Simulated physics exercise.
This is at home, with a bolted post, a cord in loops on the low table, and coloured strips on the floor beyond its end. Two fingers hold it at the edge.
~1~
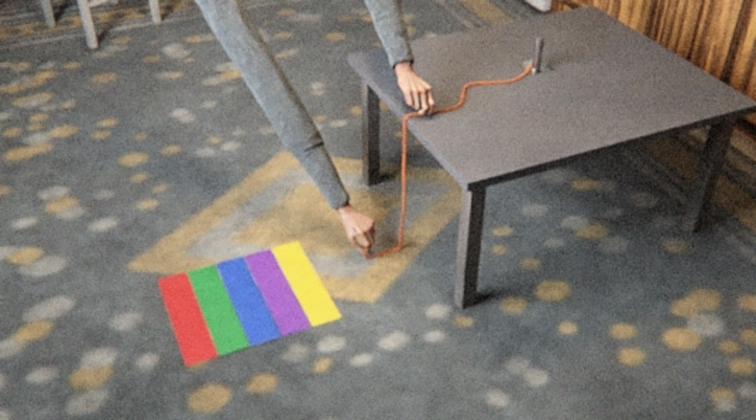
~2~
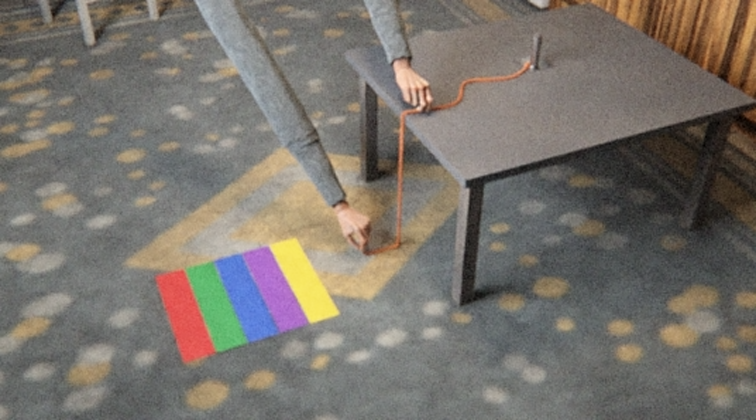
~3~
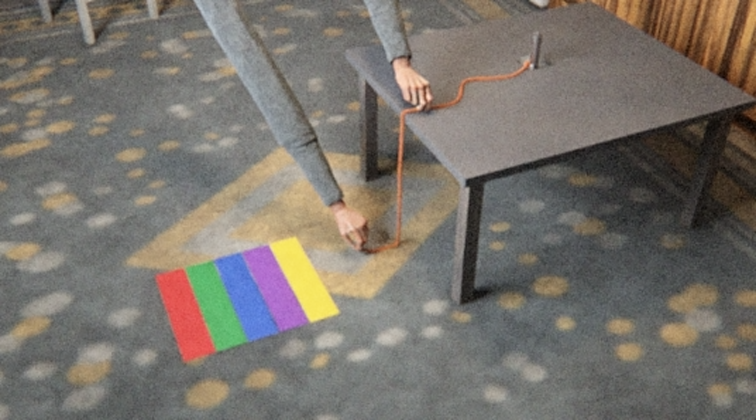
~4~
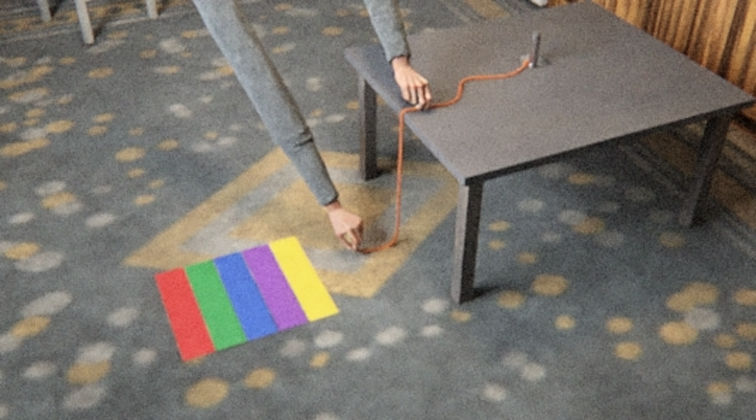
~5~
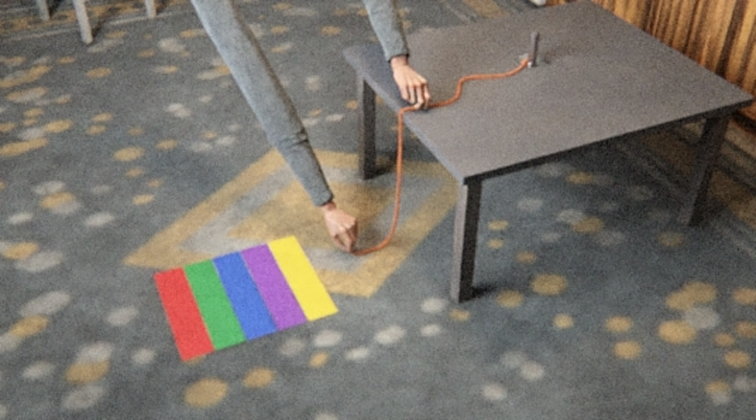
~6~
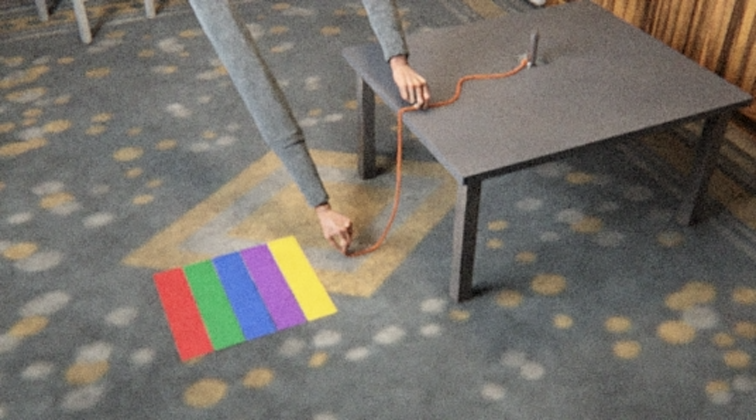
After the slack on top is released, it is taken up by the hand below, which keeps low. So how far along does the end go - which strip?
Along to the blue strip.
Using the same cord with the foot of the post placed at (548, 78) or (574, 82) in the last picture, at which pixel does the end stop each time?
You'd get somewhere near (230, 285), and then near (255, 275).
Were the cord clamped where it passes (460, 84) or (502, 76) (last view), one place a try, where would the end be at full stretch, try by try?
Estimates in sequence: (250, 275) then (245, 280).
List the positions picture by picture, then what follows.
End (364, 251); yellow (319, 307); purple (290, 316); blue (259, 325); green (228, 335); red (196, 345), in the first picture.
End (360, 248); cord through (515, 76) (463, 85) (438, 108) (402, 142) (400, 192) (398, 240), in the second picture.
End (357, 248), in the third picture.
End (352, 248); cord through (514, 74) (463, 82) (437, 106) (401, 140) (399, 190) (395, 239), in the fourth picture.
End (347, 249), in the fifth picture.
End (342, 250); cord through (513, 73) (461, 82) (435, 105) (400, 139) (398, 189) (382, 239), in the sixth picture.
A little later, end near (286, 267); over yellow.
Next, end near (257, 275); over purple.
When it is tight, end near (241, 280); over blue. It halts on the blue strip.
